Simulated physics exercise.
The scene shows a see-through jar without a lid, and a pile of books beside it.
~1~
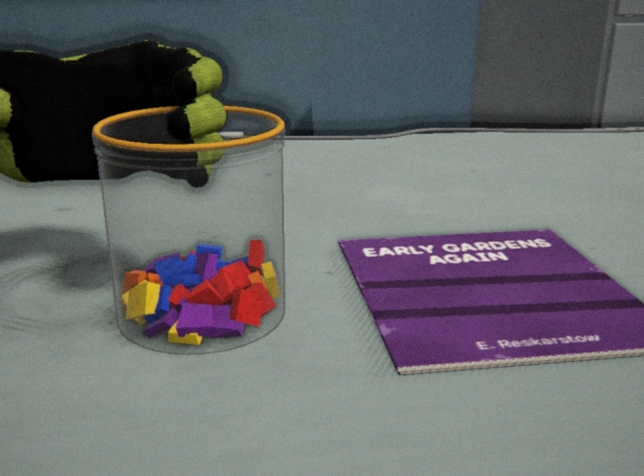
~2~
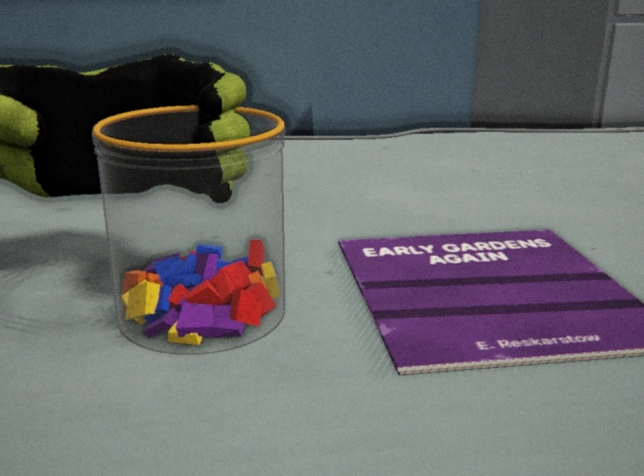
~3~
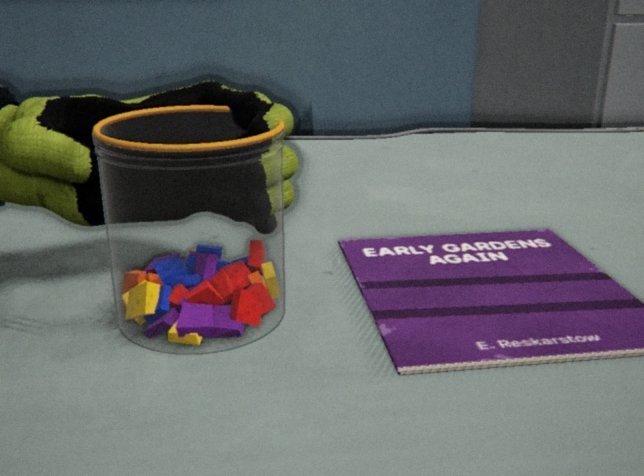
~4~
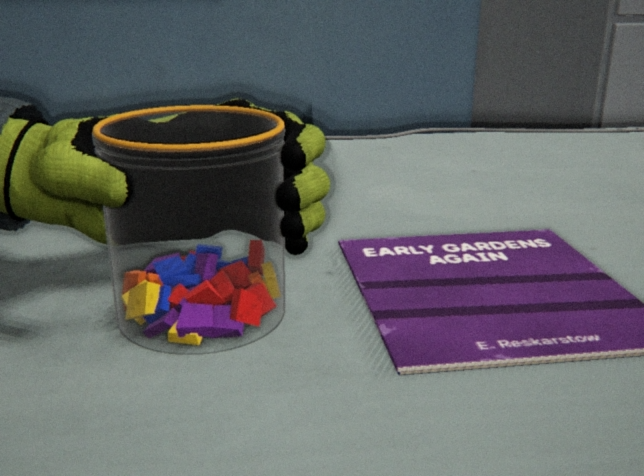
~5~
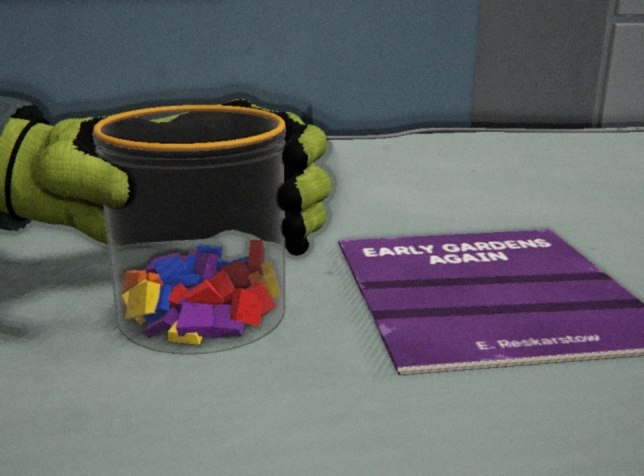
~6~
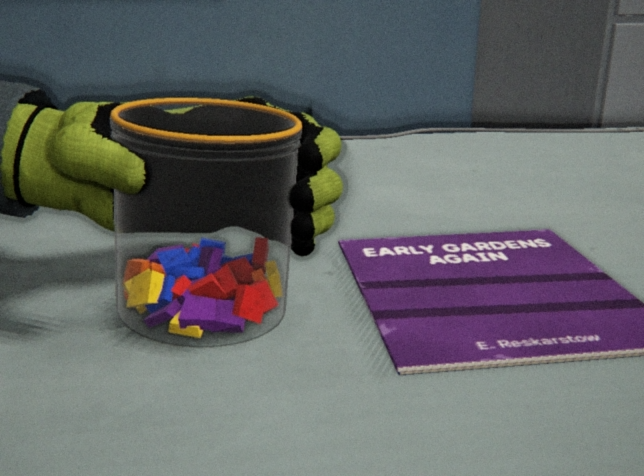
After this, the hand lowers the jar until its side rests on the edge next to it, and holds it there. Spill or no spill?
Here the filling stays contained.
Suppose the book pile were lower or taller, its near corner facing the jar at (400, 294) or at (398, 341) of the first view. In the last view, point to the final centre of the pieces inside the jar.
Case 1: (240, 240); case 2: (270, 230).
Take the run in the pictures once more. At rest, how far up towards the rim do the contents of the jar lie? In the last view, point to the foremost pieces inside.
Near (373, 269).
Then, 0.51 s after the last picture, the jar leans 32°; everything is still inside.
Then, 1.06 s after the last picture, the jar leans 61°; everything is still inside.
Then, 1.71 s after the last picture, the jar rests on the book pile at 79°; everything is still inside.
At rest, the jar rests on the book pile at 79°; everything is still inside.
